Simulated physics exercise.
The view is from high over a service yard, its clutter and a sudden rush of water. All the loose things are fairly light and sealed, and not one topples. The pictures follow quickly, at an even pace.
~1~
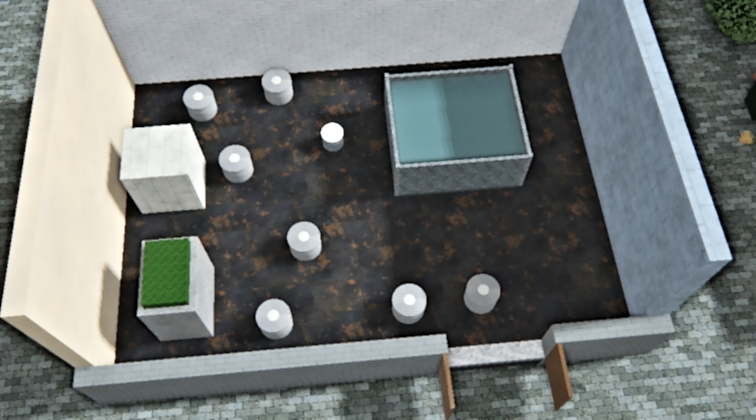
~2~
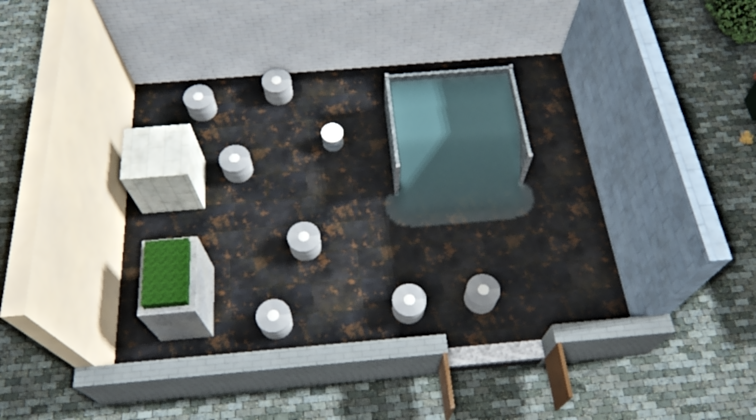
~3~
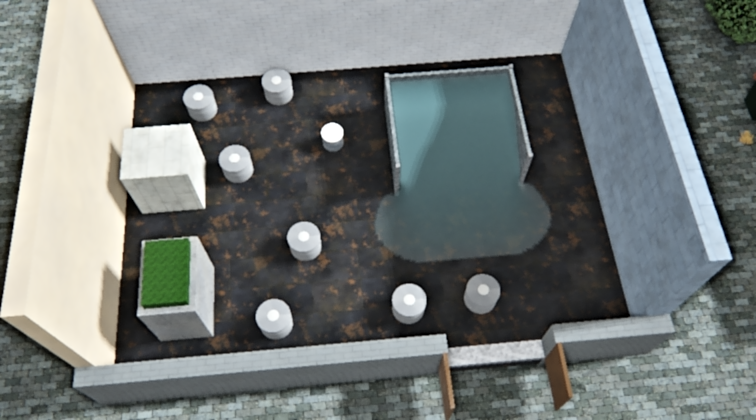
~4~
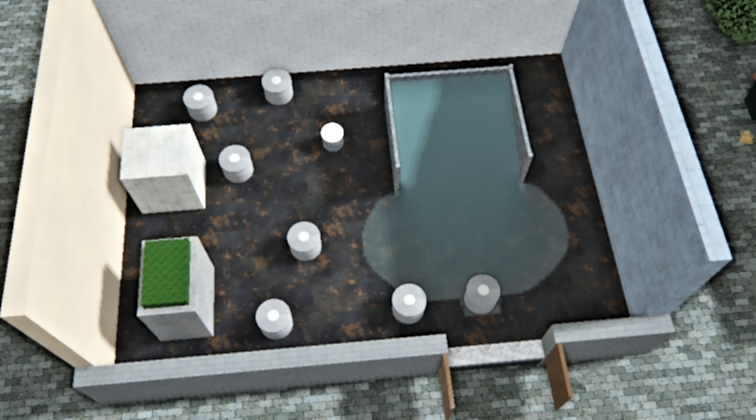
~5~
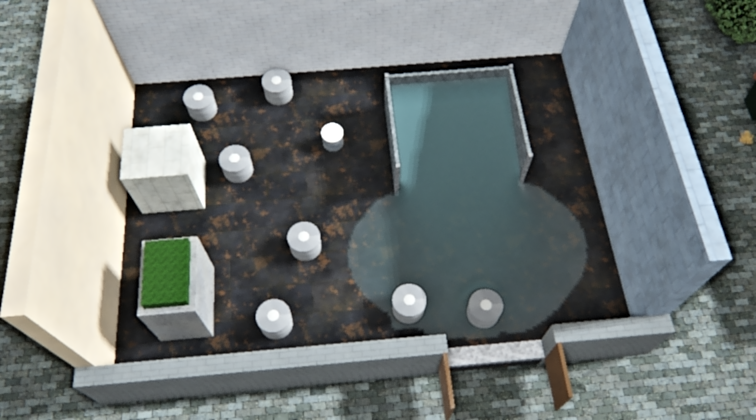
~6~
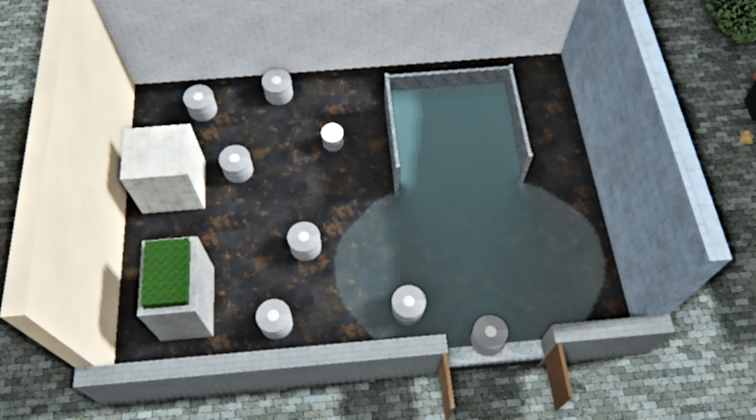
A walled yard held a glass-sided tank of water until its front side vanished and the water spread across the dark floor toward the doorway, nudging one pale tub slightly toward the opening.
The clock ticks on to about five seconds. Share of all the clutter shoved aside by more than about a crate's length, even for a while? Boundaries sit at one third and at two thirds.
That share lands between a third and two thirds.
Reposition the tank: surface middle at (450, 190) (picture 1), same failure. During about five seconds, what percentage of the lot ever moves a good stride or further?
About 50 in a hundred.
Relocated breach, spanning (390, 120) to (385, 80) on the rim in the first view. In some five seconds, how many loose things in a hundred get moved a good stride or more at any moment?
Near 60 in a hundred.
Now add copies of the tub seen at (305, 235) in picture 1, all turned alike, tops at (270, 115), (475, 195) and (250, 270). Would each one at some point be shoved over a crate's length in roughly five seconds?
Outcome per entry: Stays where it is / knocked aside / knocked aside.
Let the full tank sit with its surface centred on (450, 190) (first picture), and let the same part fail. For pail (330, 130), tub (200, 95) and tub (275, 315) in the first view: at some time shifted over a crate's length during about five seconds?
Result per object - stayed close, stayed close, went far.
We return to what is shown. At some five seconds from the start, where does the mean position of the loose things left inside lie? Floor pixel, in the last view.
I'd say somewhere close to (269, 164).
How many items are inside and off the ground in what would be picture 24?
Count: 0.
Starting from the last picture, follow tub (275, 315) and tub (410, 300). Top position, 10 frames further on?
The tops should be near (241, 297) and near (290, 304).
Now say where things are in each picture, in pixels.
A tub at (483, 290) rests on the ground; a tub at (409, 300) rests on the ground; 0 of 8 have shifted, in the first picture.
A tub at (483, 290) rests on the ground; a tub at (409, 300), on the bottom; 0 of 8 have shifted, in the second picture.
A tub at (483, 290) rests on the ground; a tub at (409, 300) rests on the ground; 0 of 8 have shifted, in the third picture.
A tub at (483, 290), on the bottom; a tub at (409, 300), on the bottom; 0 of 8 have shifted, in the fourth picture.
A tub at (486, 305), on the bottom, close to its start; a tub at (409, 300), on the bottom; 1 of 8 have shifted, in the fifth picture.
A tub at (491, 332), on the bottom, a stride from its start; a tub at (409, 301) rests on the ground; 1 of 8 have shifted, in the sixth picture.
A moment on, 1 of 8 are well off their spots; 1 afloat.
Next, 3 of 8 are well off their spots; 1 afloat.
Later, 3 of 8 are well off their spots; 0 afloat.
In the end, 3 of 8 are well off their spots, and 3 have been at some point; 0 afloat.
